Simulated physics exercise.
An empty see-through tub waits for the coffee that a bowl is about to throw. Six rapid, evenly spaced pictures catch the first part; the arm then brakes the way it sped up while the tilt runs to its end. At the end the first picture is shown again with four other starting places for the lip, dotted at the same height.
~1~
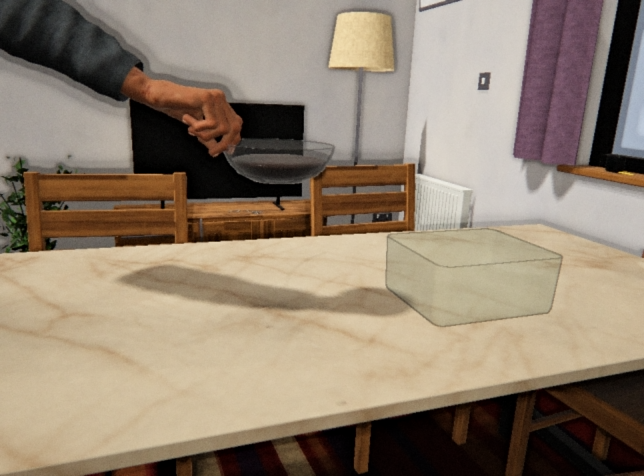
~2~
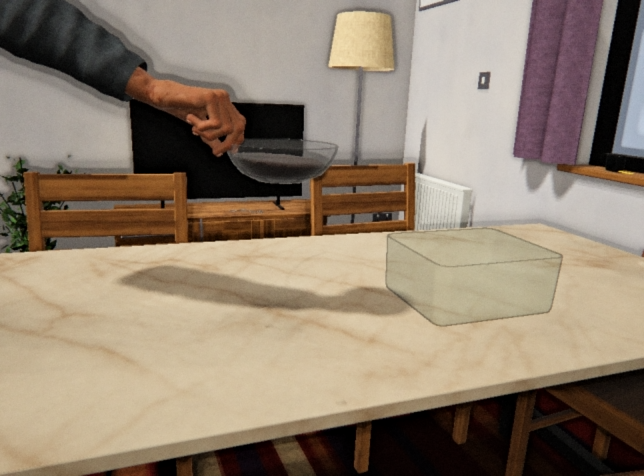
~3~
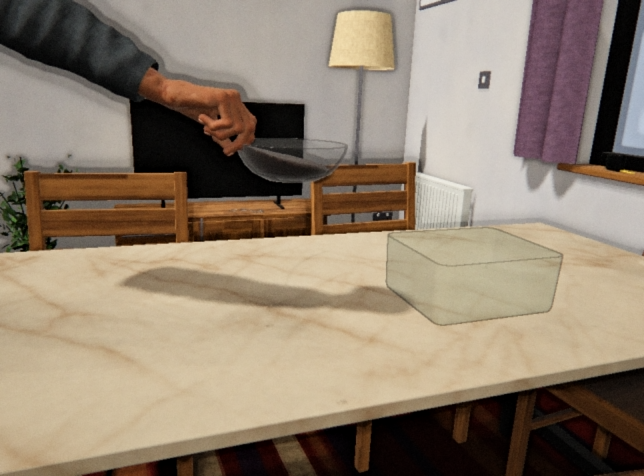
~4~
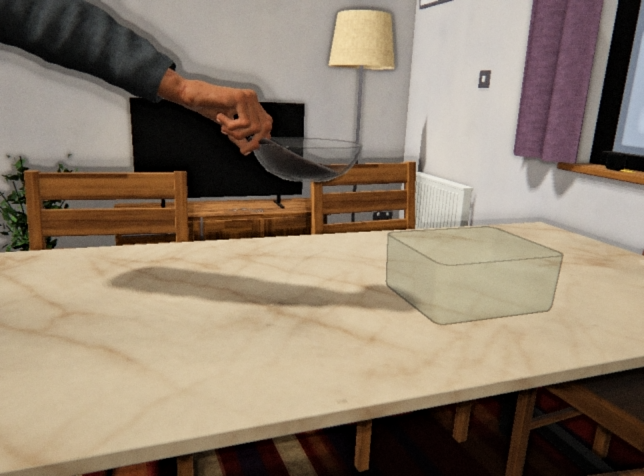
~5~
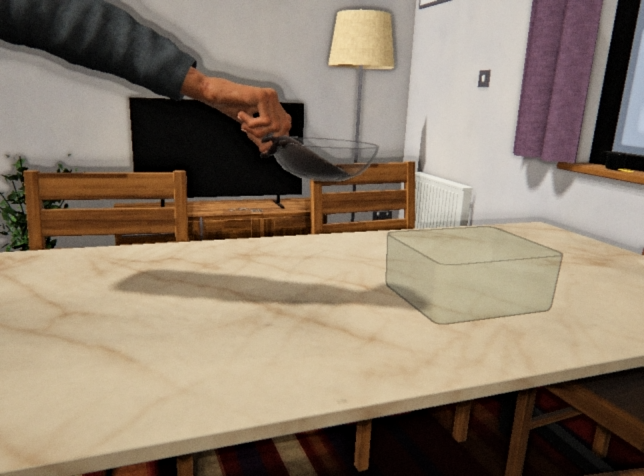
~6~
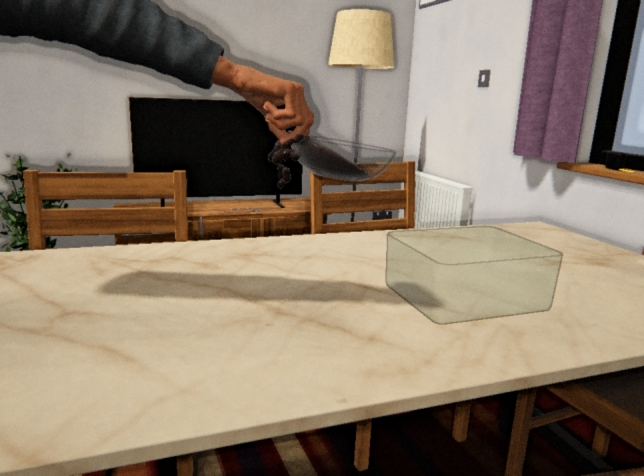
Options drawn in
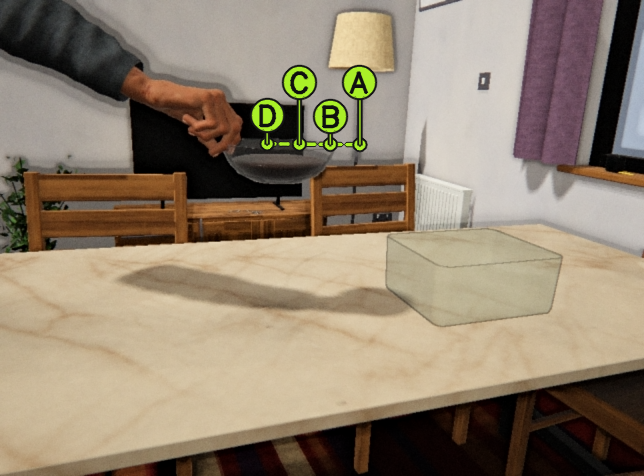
A hand carried a clear bowl of dark coffee to the right above a marble table with an empty see-through tub on it, and coffee slopped over the bowl's left edge as it tipped slightly.
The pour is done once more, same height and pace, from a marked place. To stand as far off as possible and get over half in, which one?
Choose D.
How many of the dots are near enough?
All of them.
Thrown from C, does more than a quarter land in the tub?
Yes.
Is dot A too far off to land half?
No, that is safe.
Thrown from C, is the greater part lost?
No, that is safe.
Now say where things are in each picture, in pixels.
Upright, lip at (330, 144); tub from (430, 326) to (548, 311); nothing has left yet, in the first frame.
Upright, lip at (333, 144); nothing has left yet, in the second frame.
Upright, lip at (342, 143); nothing has left yet, in the third frame.
Upright, lip at (356, 142); coffee is over the rim, down to (250, 142), in the fourth frame.
Upright, lip at (372, 144); coffee is over the rim, down to (262, 156), in the fifth frame.
Tipped about 7°, lip at (389, 149); coffee is over the rim, down to (281, 186), in the sixth frame.
In lime, A at (359, 144); B at (330, 144); C at (299, 144); D at (267, 143).
With A, about 74 % lands in the tub, 9 % falls short and 17 % goes beside or beyond.
With B, about 83 % lands in the tub, 12 % falls short and 5 % goes beside or beyond.
With C, about 79 % lands in the tub, 17 % falls short and 3 % goes beside or beyond.
With D, about 63 % lands in the tub, 30 % falls short and 7 % goes beside or beyond.
